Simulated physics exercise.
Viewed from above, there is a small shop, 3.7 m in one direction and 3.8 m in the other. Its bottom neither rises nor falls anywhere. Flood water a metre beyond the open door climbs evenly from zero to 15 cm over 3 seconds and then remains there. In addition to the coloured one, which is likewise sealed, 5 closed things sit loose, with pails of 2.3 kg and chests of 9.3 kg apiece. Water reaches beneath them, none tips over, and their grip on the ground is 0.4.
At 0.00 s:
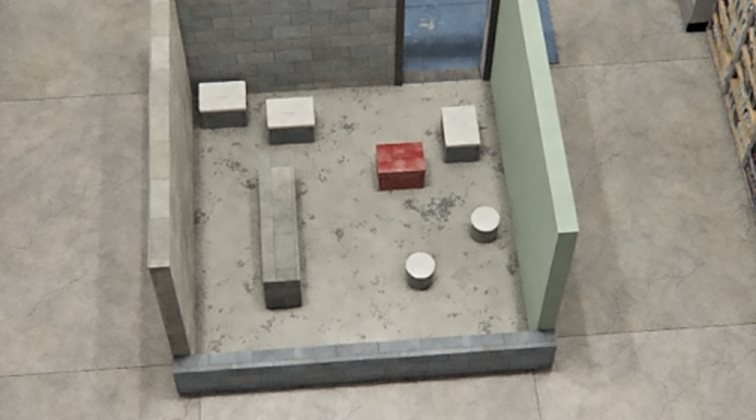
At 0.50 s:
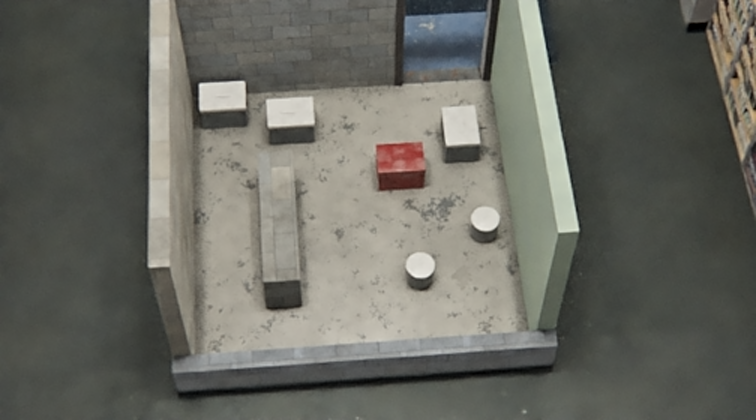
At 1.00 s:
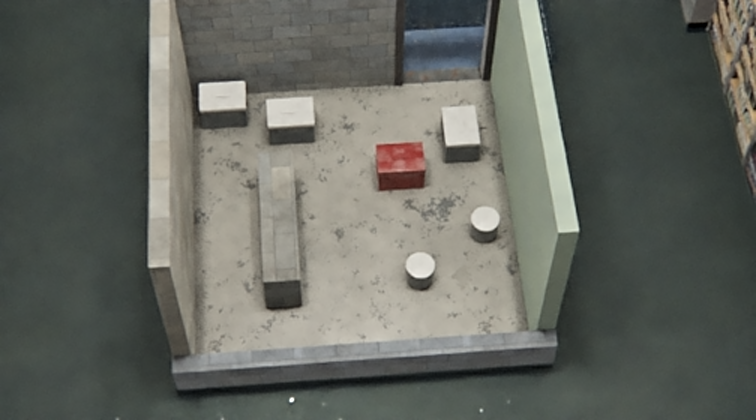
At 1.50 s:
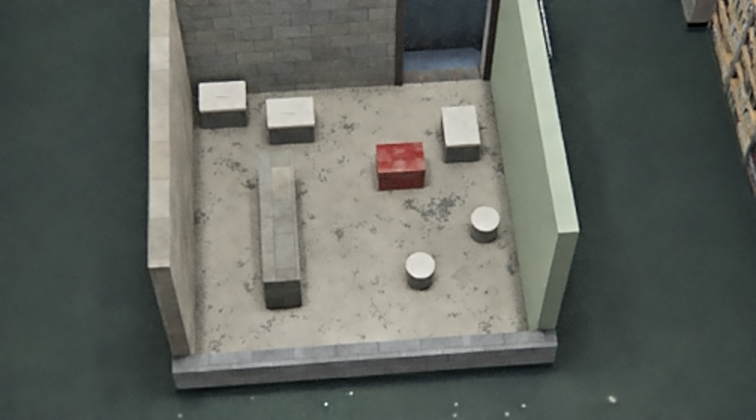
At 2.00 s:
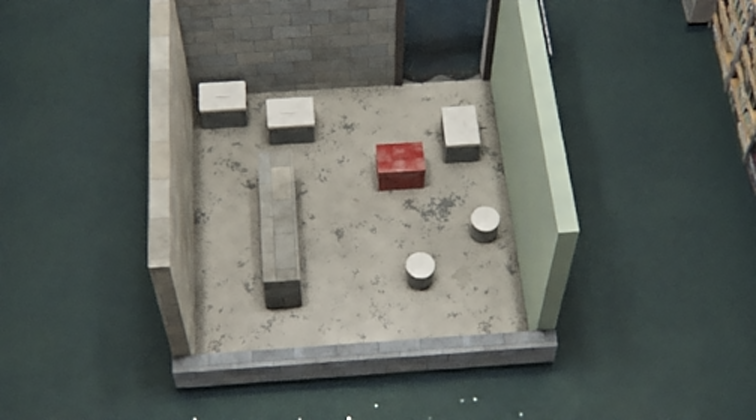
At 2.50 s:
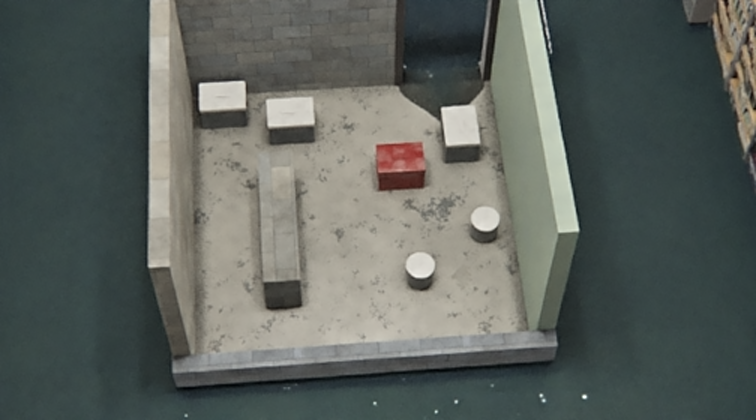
A small shop stands still as dark water surrounds it and enters through the doorway.
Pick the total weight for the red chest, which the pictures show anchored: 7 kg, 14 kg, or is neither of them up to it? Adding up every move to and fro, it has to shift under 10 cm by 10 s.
Neither is up to it.
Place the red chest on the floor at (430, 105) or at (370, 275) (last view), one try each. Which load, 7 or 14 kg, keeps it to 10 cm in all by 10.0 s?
Taking the two spots in turn, neither keeps it, then neither keeps it.
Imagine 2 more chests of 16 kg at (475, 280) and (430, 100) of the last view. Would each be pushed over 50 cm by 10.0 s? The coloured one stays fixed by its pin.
Result, in order - exceeds it; exceeds it.
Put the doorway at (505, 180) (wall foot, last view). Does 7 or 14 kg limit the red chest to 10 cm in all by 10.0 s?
For that position, nothing offered succeeds.
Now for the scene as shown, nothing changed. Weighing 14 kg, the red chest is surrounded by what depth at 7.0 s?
Something like 3 centimetres.
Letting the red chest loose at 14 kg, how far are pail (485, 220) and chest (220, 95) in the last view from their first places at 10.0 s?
In turn: 300 cm, 0 cm.
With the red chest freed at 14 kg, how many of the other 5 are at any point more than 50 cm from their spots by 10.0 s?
That comes to 3.
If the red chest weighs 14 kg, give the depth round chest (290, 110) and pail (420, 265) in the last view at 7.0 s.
First about 1 cm, second about 4 cm.
After 3.5 s the red chest would be 0 cm from its start with 7 kg and 0 cm from its start with 14 kg; 2 cm of water round it then.
After 4.5 s the red chest would be 56 cm from its start with 7 kg and 23 cm from its start with 14 kg; 4 cm of water round it then.
After 7.0 s the red chest would be 237 cm from its start with 7 kg and 63 cm from its start with 14 kg; 3 cm of water round it then.
After 10.0 s the red chest would be 229 cm from its start with 7 kg and 63 cm from its start with 14 kg; 5 cm of water round it then.
